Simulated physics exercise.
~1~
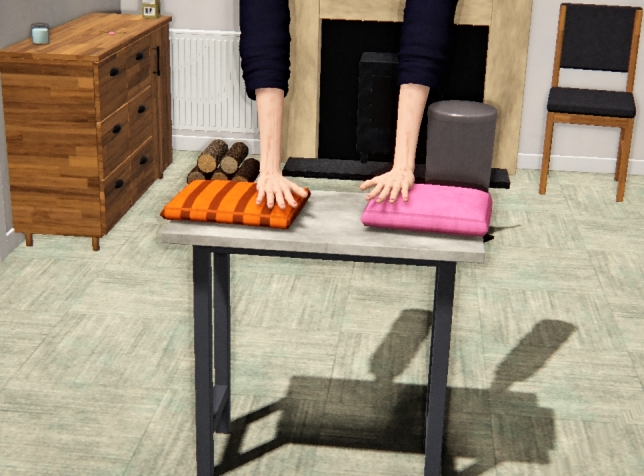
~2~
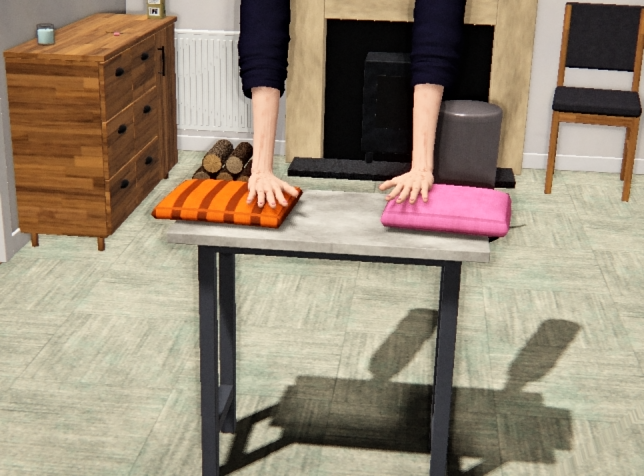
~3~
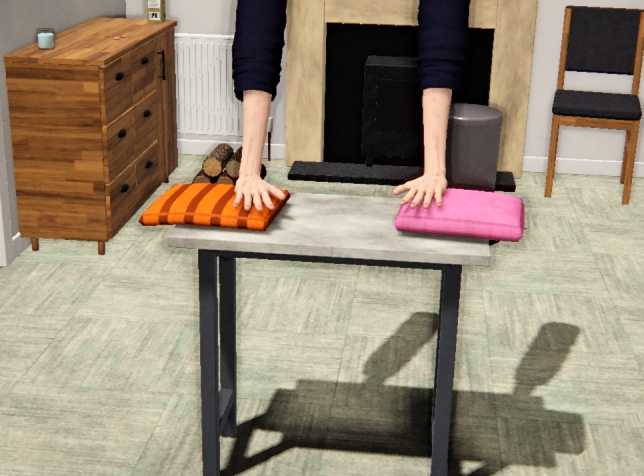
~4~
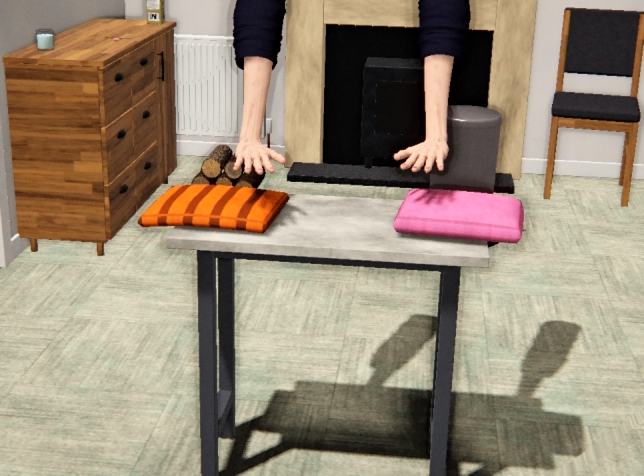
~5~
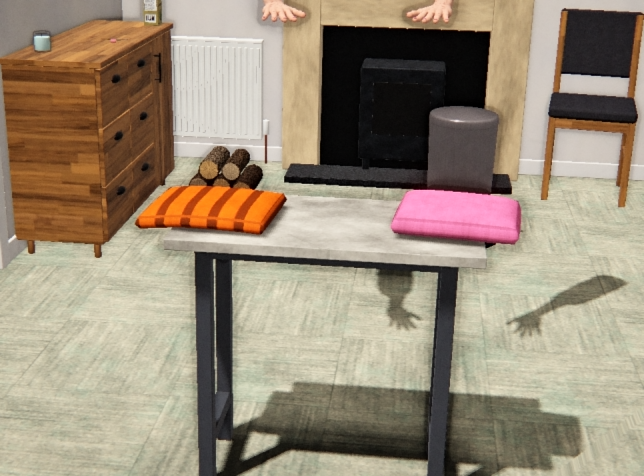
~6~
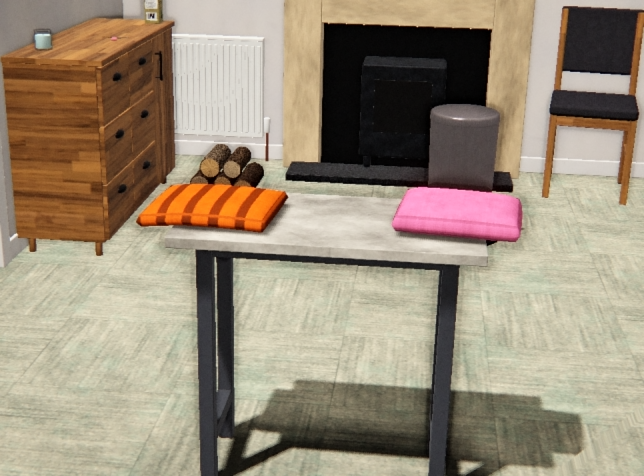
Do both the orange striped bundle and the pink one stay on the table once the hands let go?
Yes, both stay on the table. The orange striped bundle rests over the left end and the pink one over the right end, and neither tips off.
